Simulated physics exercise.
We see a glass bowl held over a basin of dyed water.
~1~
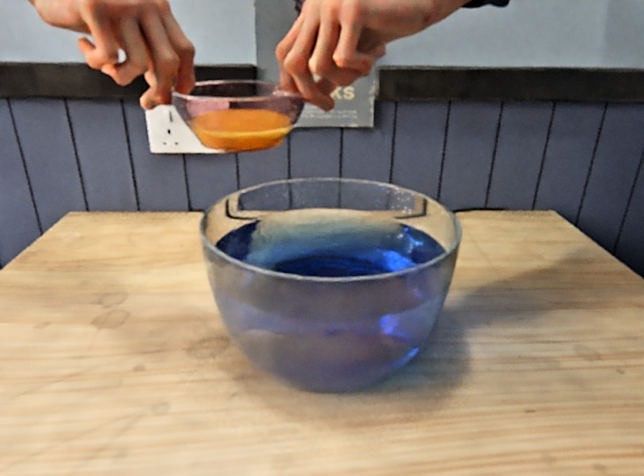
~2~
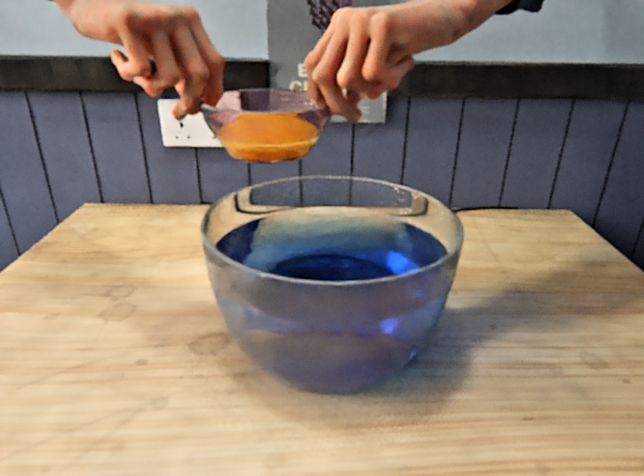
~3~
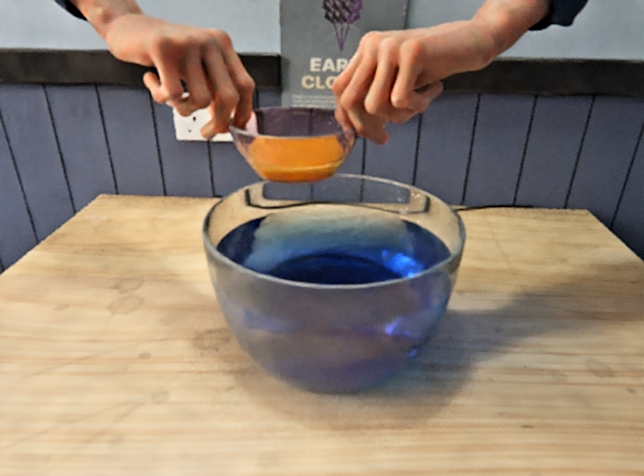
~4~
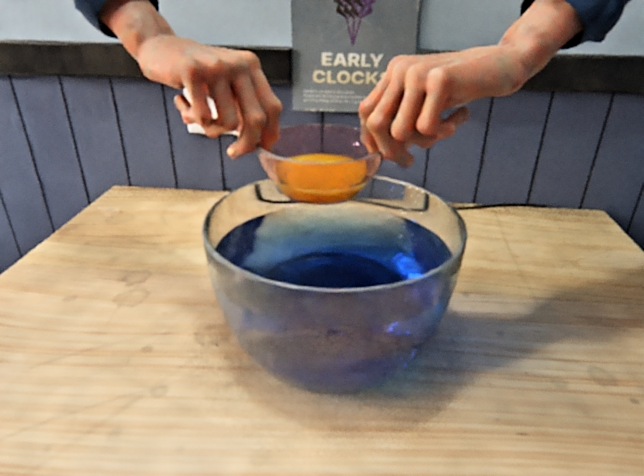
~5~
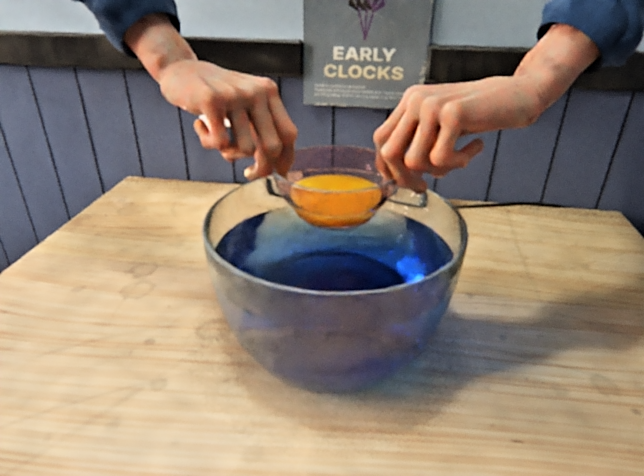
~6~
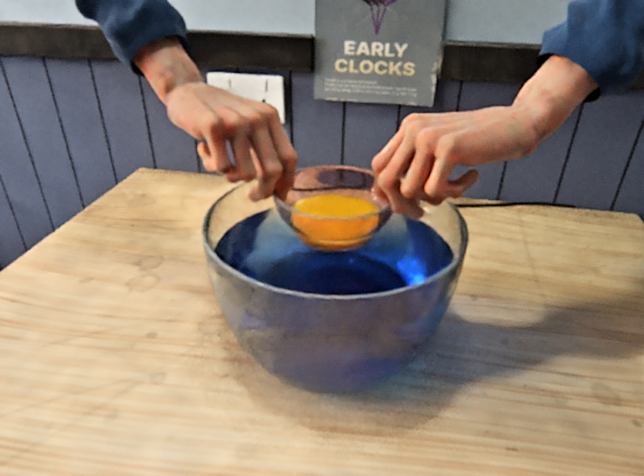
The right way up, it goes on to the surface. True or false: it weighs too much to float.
False.
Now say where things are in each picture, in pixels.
Bowl (241, 113) about a third full; above the basin, in the first frame.
Bowl about a third full, surface at (269, 131); coming down, in the second frame.
Bowl (296, 143) about a third full; lower, in the third frame.
Bowl about a third full, surface at (321, 171); lower still, in the fourth frame.
Bowl (336, 187) about a third full; close to the surface, in the fifth frame.
Bowl about a third full, surface at (335, 216); just over the surface, in the sixth frame.
A moment on, the bowl dips into the dyed water.
Further on, it bobs and steadies.
When it is over, the bowl floats with a third of its side showing.
